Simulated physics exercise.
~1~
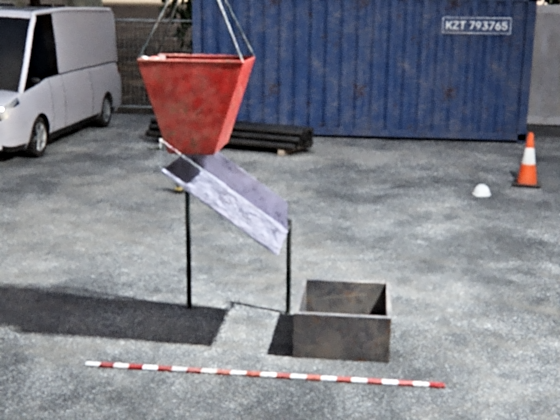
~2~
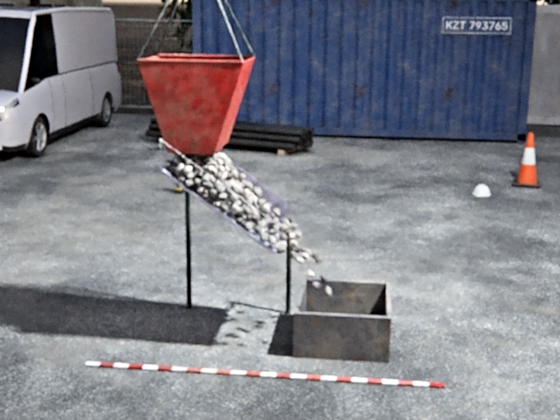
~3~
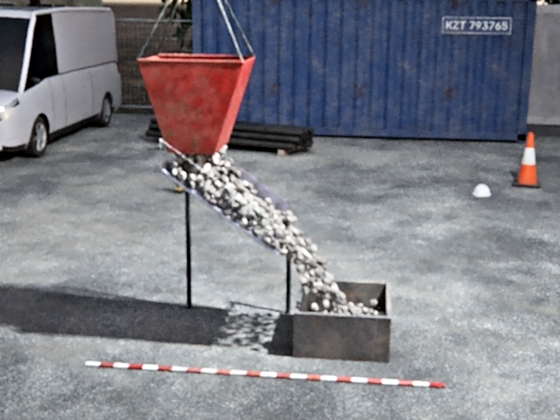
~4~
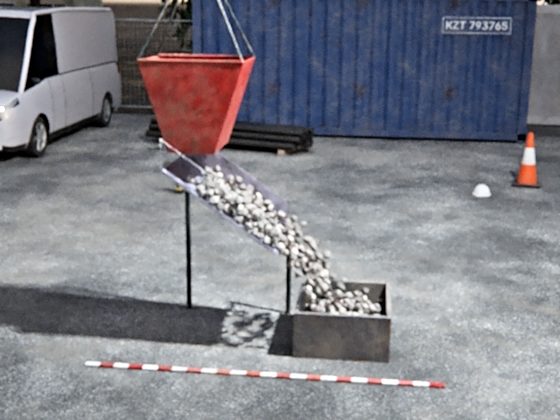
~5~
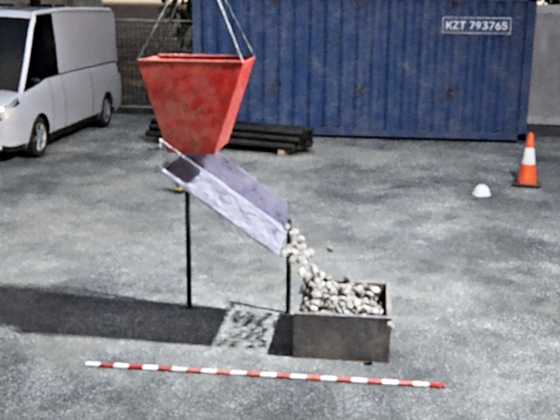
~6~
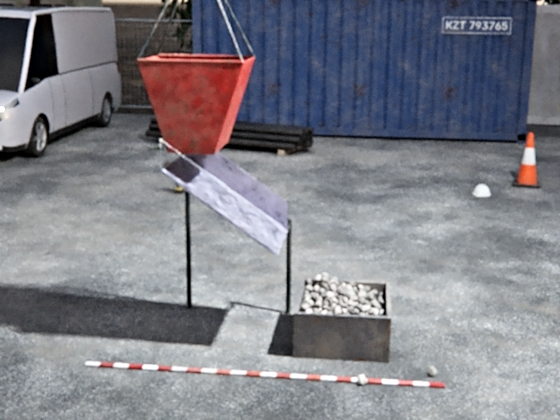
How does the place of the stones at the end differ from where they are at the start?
At the start the stones are up inside the hanging red skip, out of sight. At the end they are lower and to the right, nearly all heaped in the dark bin, with a couple on the ground near it.
